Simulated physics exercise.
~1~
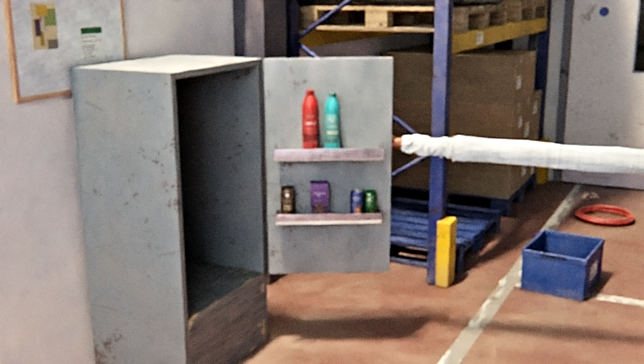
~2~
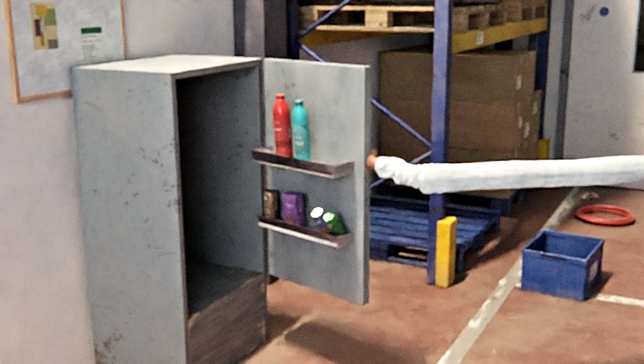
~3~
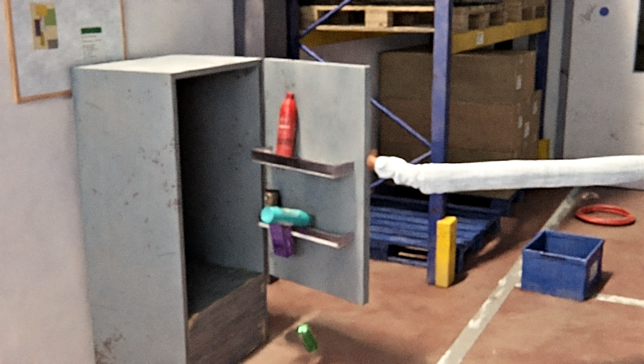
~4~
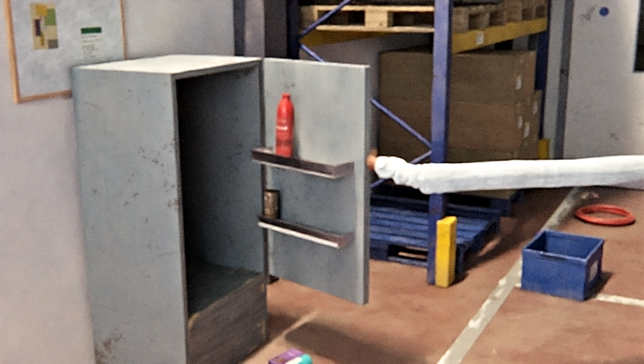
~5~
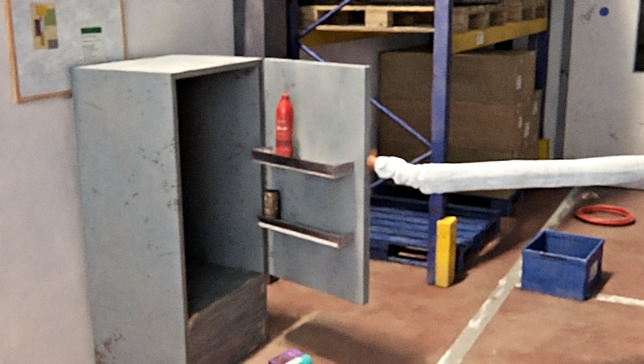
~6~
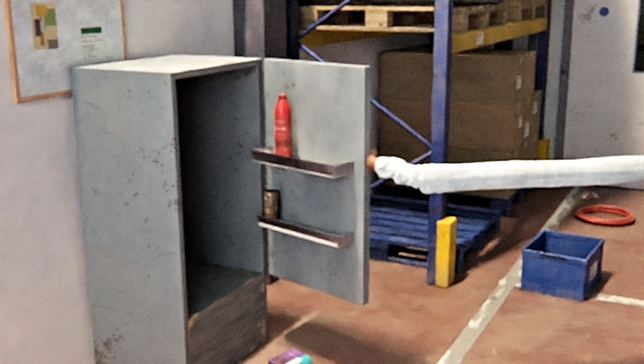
A white-wrapped arm swinging a grey locker door partly inward, spilling items from its racks; red bottle and brown can stay.
